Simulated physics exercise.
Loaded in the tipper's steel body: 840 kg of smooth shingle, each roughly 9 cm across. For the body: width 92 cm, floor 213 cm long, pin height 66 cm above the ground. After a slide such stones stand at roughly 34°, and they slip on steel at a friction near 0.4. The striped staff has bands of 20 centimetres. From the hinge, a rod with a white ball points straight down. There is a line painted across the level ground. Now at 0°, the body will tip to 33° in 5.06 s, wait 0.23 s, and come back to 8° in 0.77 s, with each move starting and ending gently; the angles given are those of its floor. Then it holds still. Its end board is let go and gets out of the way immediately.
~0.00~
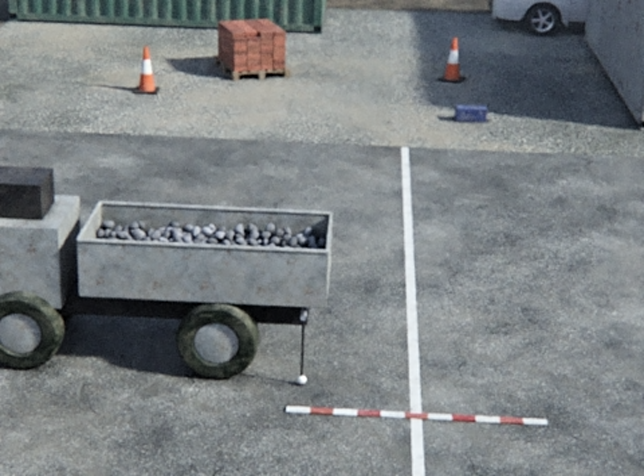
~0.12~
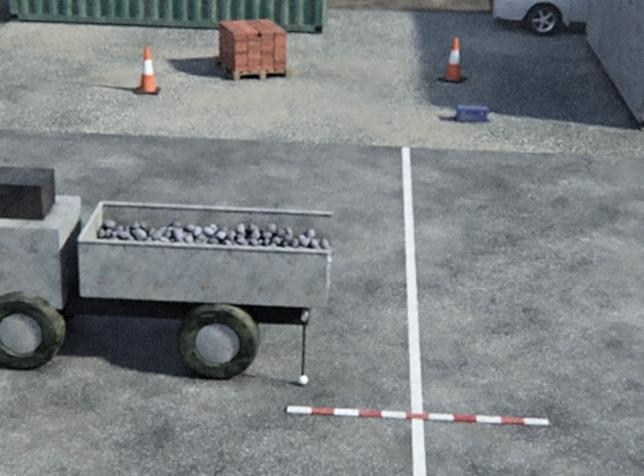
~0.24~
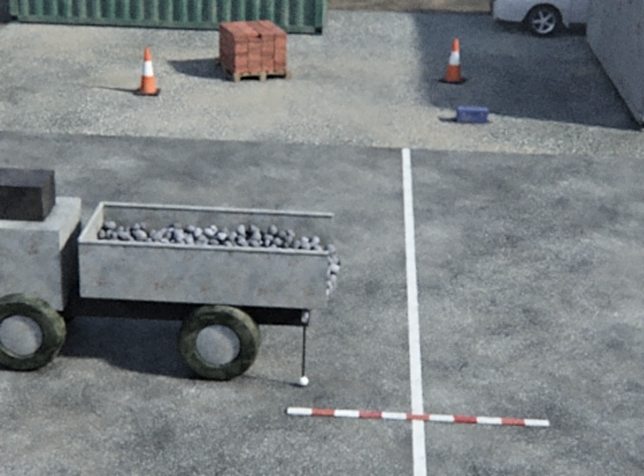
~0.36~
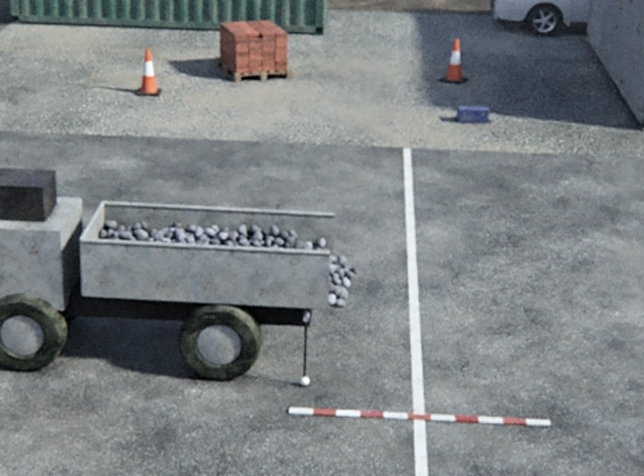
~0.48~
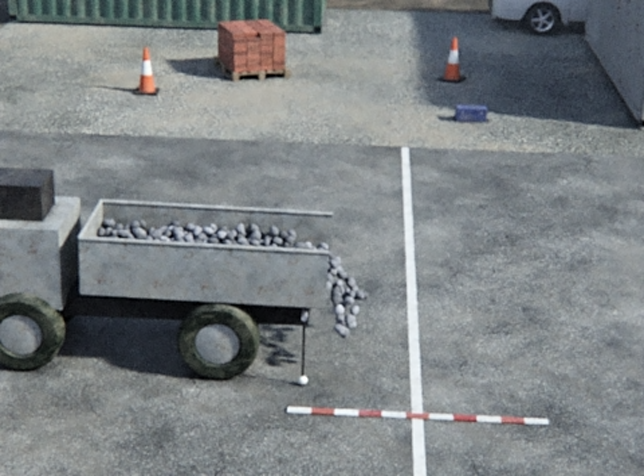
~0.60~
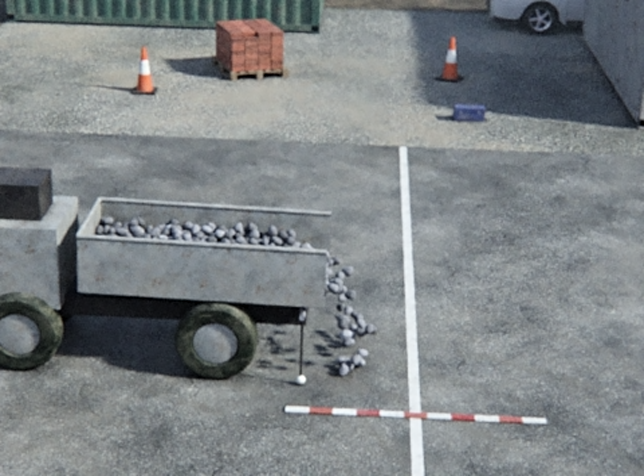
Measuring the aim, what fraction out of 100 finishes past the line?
Some 35 out of 100 finishes there.
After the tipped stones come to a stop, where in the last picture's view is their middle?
Their centre sits close to (393, 352).
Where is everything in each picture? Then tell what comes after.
In the first frame, the body is at 0°, its lip at (325, 307); the top of the load is at (199, 232).
The second frame shows lip at (326, 307), floor tilted 0°, highest stones at (200, 232); the stones move at 0.0 m/s on average.
In the third frame, the body is at 0°, its lip at (326, 309); the top of the load is at (200, 234); 1 % has left.
In the fourth frame, the body is at 0°, its lip at (328, 309); the top of the load is at (188, 232); 3 % has left.
The fifth frame shows lip at (326, 308), floor tilted 1°, highest stones at (166, 232); 4 % has left.
The sixth frame shows lip at (324, 307), floor tilted 1°, highest stones at (165, 231); 4 % has left.
After 3.8 s the floor is at 28°; 40 % in the body, 51 % short of the line, 9 % past the line; the foremost stones are at (477, 367).
After 5.2 s the floor is at 33°; 0 % in the body, 66 % short of the line, 34 % past the line; the foremost stones are at (506, 360).
After 6.5 s the floor is at 8°; 0 % in the body, 66 % short of the line, 34 % past the line; the foremost stones are at (506, 360).
After 9.3 s the floor is at 8°; 0 % in the body, 66 % short of the line, 34 % past the line; the foremost stones are at (506, 360).
